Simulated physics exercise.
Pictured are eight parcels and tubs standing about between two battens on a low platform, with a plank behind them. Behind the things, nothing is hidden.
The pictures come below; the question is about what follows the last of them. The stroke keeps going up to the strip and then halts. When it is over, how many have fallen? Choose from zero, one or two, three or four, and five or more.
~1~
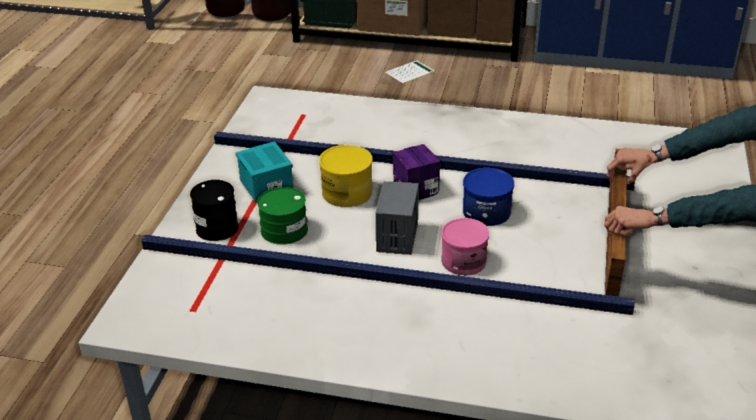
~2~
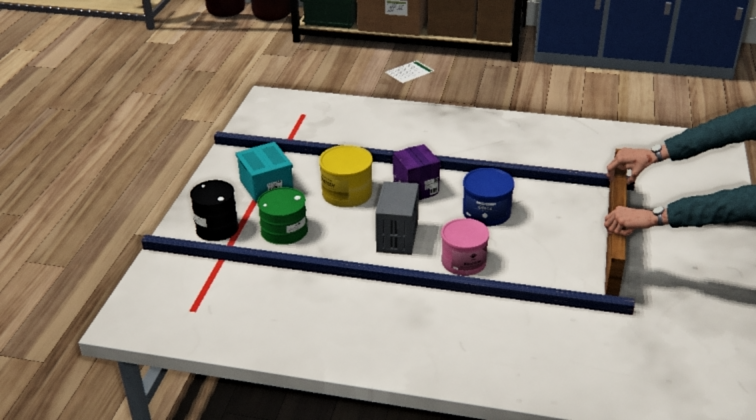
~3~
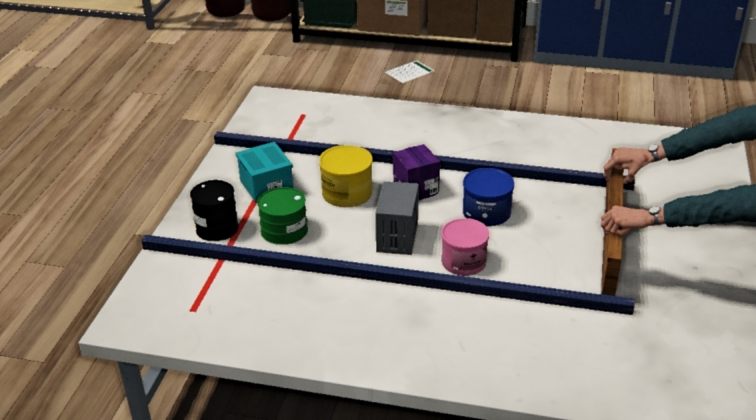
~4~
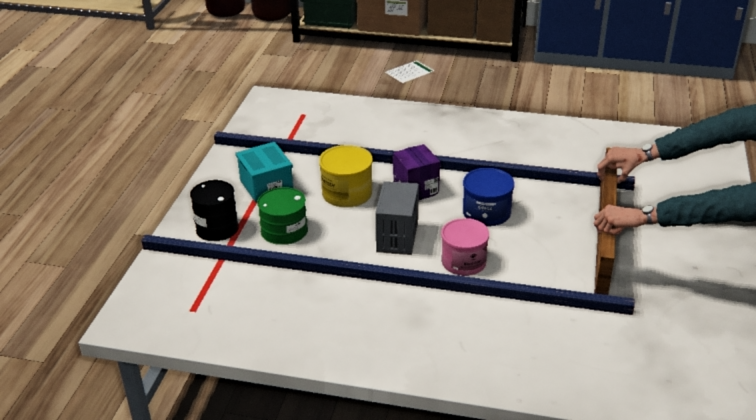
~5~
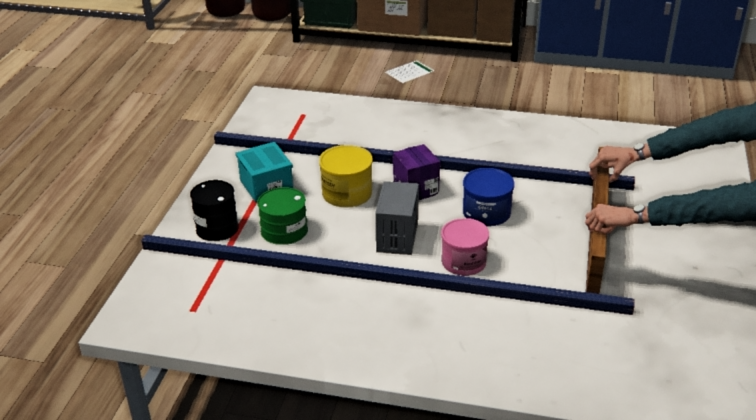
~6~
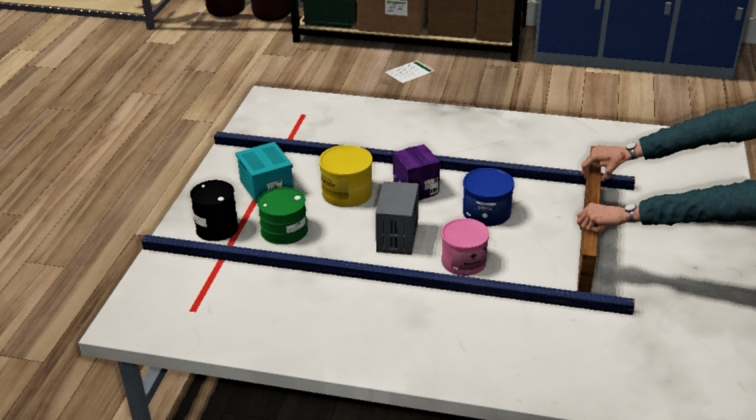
When it is over, one or two have fallen.
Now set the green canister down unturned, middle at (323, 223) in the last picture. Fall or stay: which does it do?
It is not lost from there.
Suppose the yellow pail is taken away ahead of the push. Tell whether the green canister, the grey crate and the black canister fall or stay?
The green canister does not fall; the grey crate holds on; the black canister goes over.
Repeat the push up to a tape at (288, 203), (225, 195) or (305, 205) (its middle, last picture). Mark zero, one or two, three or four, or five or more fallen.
For each place: Not one; three or four; none at all.
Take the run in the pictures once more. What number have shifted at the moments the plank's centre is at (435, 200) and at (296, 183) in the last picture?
So 4, and at the other place 8.
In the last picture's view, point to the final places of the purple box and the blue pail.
The purple box at (261, 143), the blue pail at (242, 166).
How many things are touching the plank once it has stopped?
It touches 3.
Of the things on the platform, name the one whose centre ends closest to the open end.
The yellow pail is the one.
Soon after, none off yet; black canister at rest near (215, 211); turquoise tote at rest near (265, 173); green canister at rest near (283, 216).
In the end, the number that fall off is one or two; gone, turquoise tote and black canister.
